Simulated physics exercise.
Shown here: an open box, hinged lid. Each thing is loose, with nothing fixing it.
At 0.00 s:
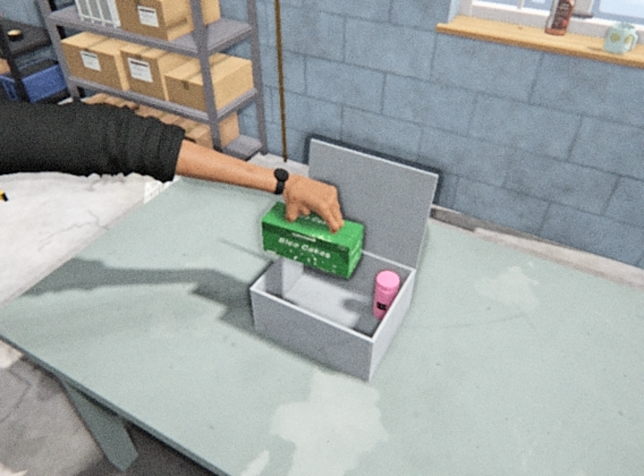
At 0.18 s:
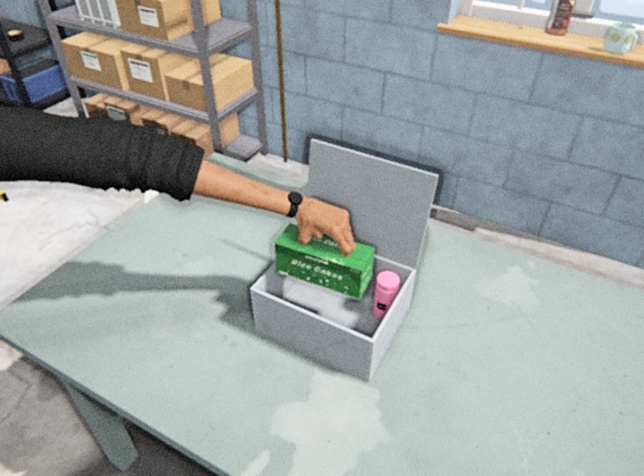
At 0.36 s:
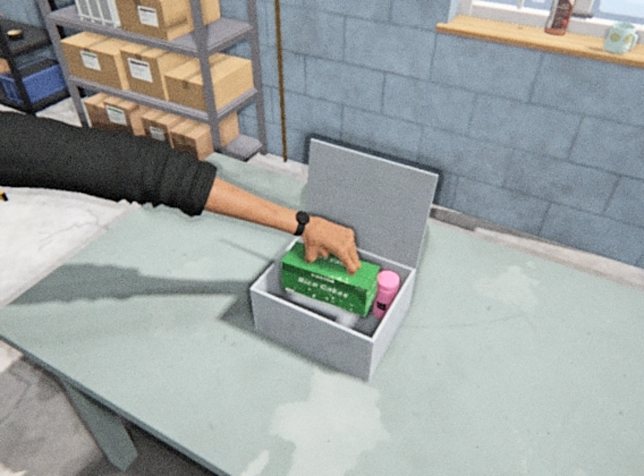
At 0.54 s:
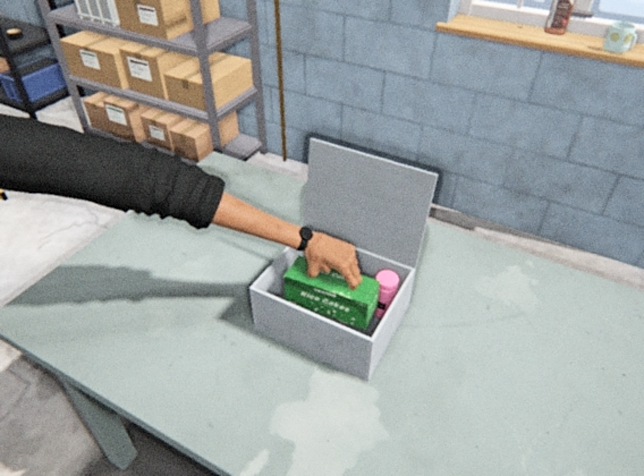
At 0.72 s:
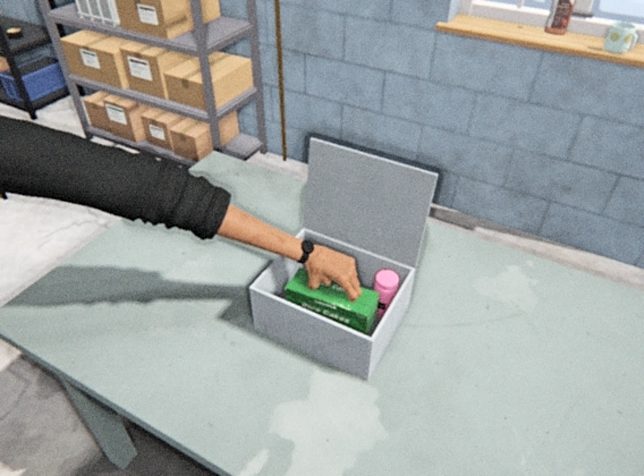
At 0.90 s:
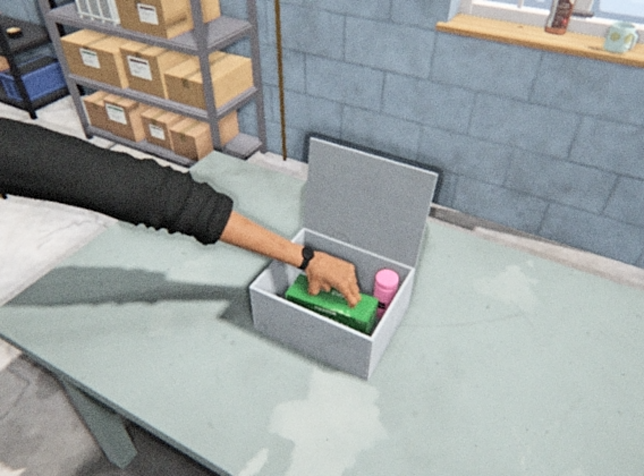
On a worn green table in a storage room with shelves of cardboard boxes, a hand in a dark sleeve holds a green carton above an open grey box containing a pink shaker. The hand lowers the carton into the box, left of the shaker, and still grips its top.
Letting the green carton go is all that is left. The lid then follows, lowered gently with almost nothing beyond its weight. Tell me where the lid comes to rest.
Down on the rim.
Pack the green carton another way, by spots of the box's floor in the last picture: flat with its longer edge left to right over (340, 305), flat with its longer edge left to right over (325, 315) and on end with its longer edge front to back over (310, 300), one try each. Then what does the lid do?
So: First shut tight, second shut tight, third open.
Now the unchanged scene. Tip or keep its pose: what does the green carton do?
By the end the green carton has kept its angle.
By 2.10 s, lid starting down.
By 2.50 s, lid 57° above the rim.
By 2.70 s, lid 39° above the rim.
By 3.00 s, lid 4° above the rim.
When it is over (3.5 s), lid shut; both as before. End places, in pixels of the last picture, green carton near (331, 309).
